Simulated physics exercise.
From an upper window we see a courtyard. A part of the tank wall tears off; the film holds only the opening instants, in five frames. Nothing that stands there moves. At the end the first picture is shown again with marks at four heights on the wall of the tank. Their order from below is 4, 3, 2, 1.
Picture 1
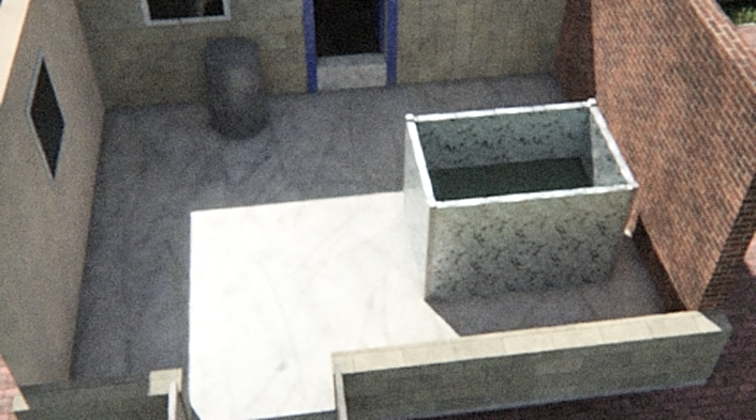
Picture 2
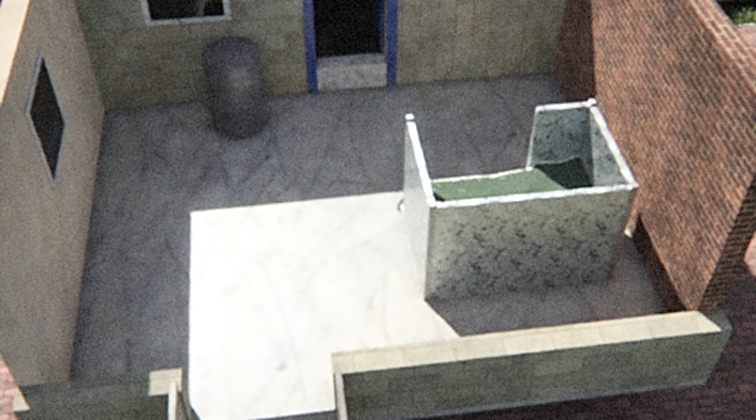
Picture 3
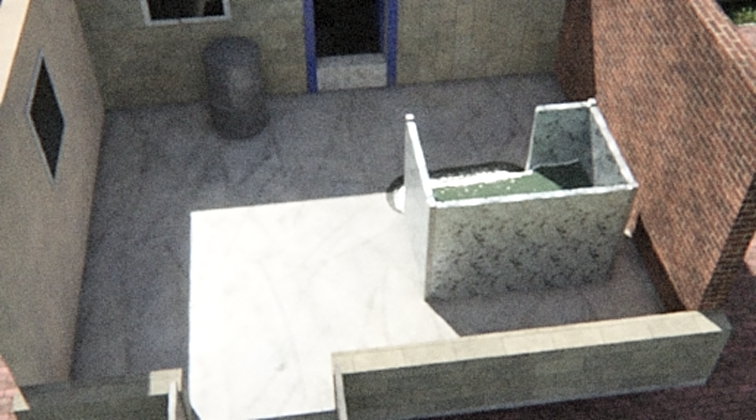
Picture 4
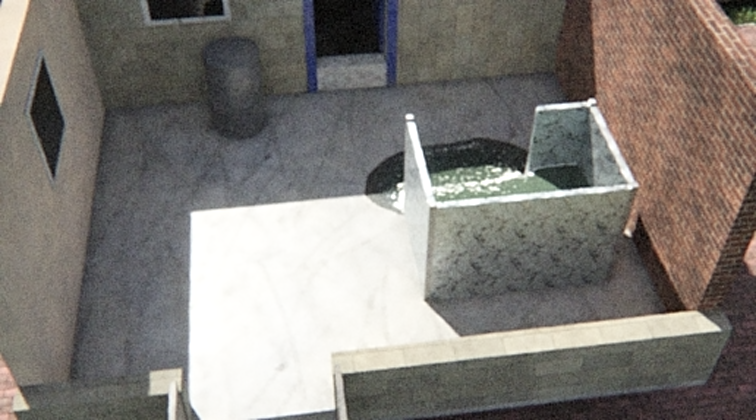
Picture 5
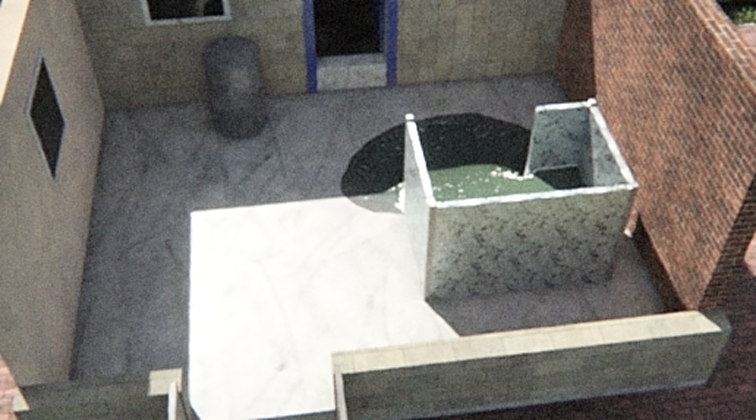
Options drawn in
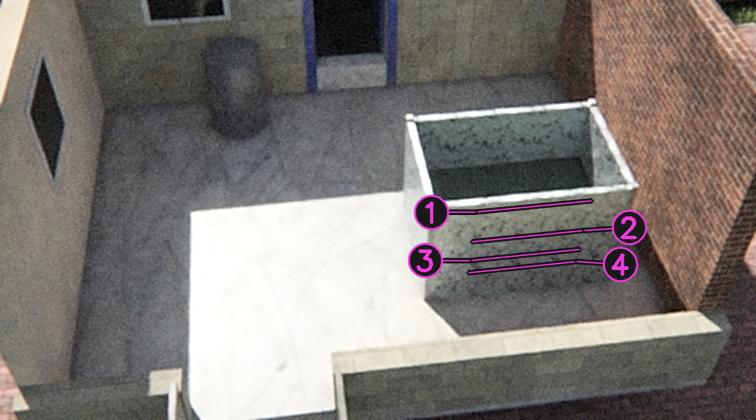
Water pouring from a stone tank as its back wall opens, spreading in a dark pool across the grey courtyard floor.
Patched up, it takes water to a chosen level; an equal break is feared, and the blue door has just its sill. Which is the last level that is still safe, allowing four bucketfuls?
Go for 2.
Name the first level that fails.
1 it is.
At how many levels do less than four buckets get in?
Three of the four.
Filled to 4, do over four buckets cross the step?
No, not at all.
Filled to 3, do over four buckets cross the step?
No, that is safe.
In magenta, 1 at (534, 206); 2 at (528, 236); 3 at (525, 255); 4 at (522, 267); from the bottom up 4, 3, 2, 1.
With 1, about 8 bucketfuls get in.
With 2, a bucket or two gets in.
With 3, nothing gets over.
With 4, nothing gets over.
